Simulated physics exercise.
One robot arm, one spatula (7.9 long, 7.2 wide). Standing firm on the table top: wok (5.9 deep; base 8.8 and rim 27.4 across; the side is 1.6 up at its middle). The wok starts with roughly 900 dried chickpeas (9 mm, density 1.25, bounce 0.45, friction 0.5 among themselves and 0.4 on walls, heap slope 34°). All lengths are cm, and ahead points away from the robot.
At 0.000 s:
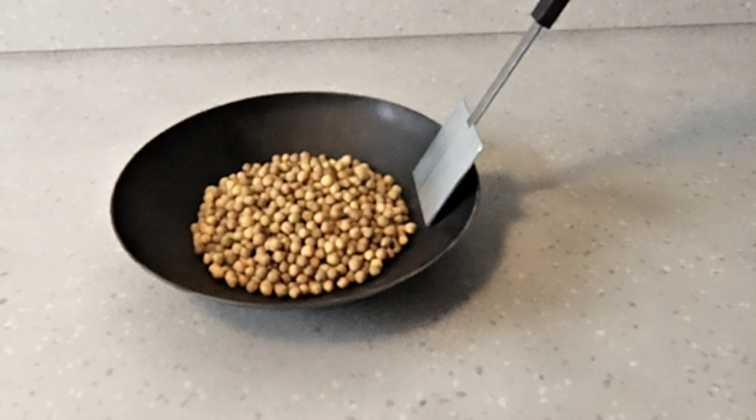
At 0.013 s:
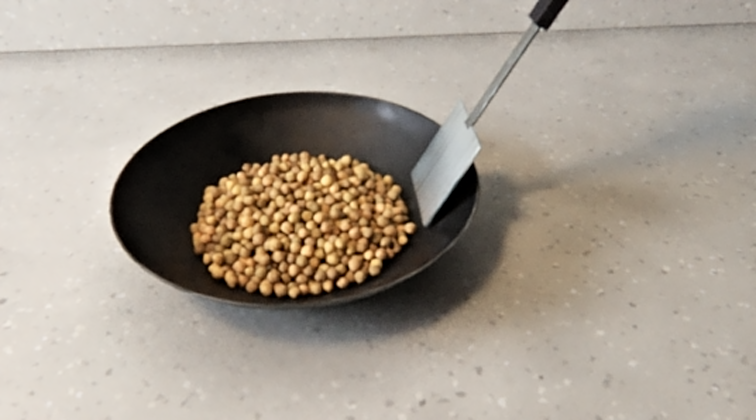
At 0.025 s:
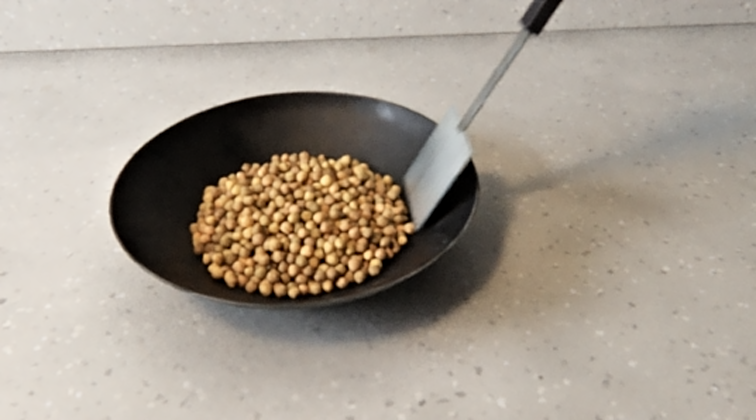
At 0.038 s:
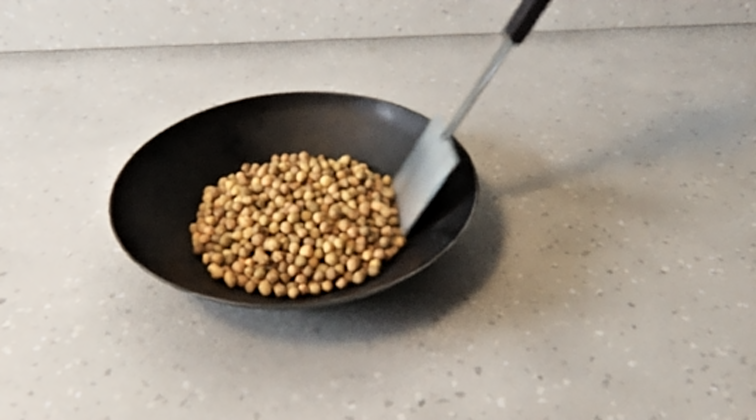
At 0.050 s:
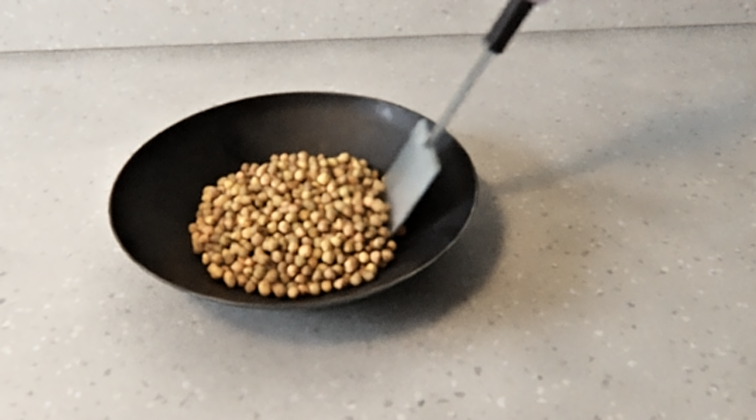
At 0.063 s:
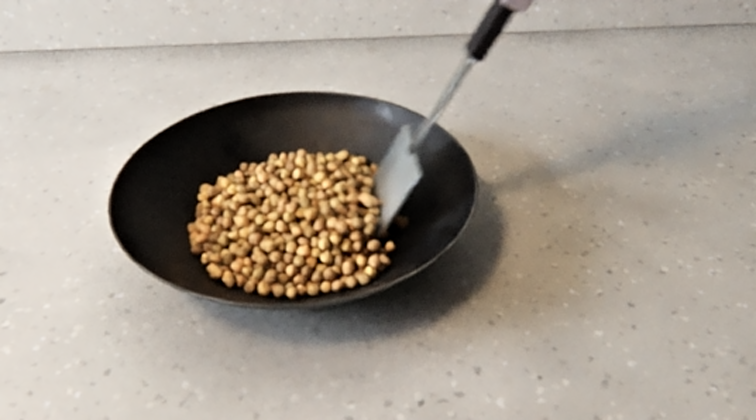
A speckled pale grey tabletop, with a similar surface behind it, is seen from above at an angle by a camera that stays still. A wide black wok left of centre holds a heap of tan chickpeas, and a metal spatula with a dark handle leans in at its right side. The tilted spatula, at first nearly motionless, slides left into the heap's edge, nudging the nearest chickpeas leftward.
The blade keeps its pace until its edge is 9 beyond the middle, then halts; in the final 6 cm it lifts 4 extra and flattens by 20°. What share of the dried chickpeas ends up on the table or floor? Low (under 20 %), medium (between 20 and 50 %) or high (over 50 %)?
A medium share, between 20 and 50 %, ends on the table or floor.
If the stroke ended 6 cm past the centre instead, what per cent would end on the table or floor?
It would be near 15 per cent.
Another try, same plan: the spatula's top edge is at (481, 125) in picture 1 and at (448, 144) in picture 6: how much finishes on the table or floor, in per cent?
About 15 per cent.
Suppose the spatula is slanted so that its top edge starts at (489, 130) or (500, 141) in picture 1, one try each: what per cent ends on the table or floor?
About 25 and 25 per cent.
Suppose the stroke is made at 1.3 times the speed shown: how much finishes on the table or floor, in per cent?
About 40 per cent.
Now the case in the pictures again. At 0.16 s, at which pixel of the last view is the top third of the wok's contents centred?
At about (222, 194).
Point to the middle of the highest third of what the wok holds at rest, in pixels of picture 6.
Near (207, 219).
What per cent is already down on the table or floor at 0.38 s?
About 10 per cent.
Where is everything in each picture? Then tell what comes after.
The first picture shows spatula top edge at (473, 121), sloping 62°; upper third of the load around (302, 209), from x 195 to 410, top at y 155; 900 in the wok.
The second picture shows spatula top edge at (471, 122), sloping 62°; upper third of the load around (302, 209), from x 195 to 410, top at y 155.
The third picture shows spatula top edge at (462, 127), sloping 62°; upper third of the load around (301, 209), from x 195 to 410, top at y 155.
The fourth picture shows spatula top edge at (447, 135), sloping 62°; upper third of the load around (301, 208), from x 195 to 400, top at y 155.
The fifth picture shows spatula top edge at (429, 143), sloping 62°; upper third of the load around (304, 208), from x 195 to 400, top at y 155.
The sixth picture shows spatula top edge at (412, 149), sloping 62°; upper third of the load around (304, 204), from x 195 to 400, top at y 155; 900 in the wok.
By 0.11 s, sloping 62°, highest piece 7 above the table; 900 in the wok.
By 0.16 s, sloping 57°, highest piece 17 above the table; 899 in the wok, 1 on the blade or in flight.
By 0.38 s, sloping 42°, highest piece 32 above the table; 615 in the wok, 104 on the table or floor, 181 on the blade or in flight.
By 1.43 s, sloping 42°, highest piece 5 above the table; 615 in the wok, 285 on the table or floor.
Final count, 615 in the wok, 285 on the table or floor. That is 32 % on the table or floor.
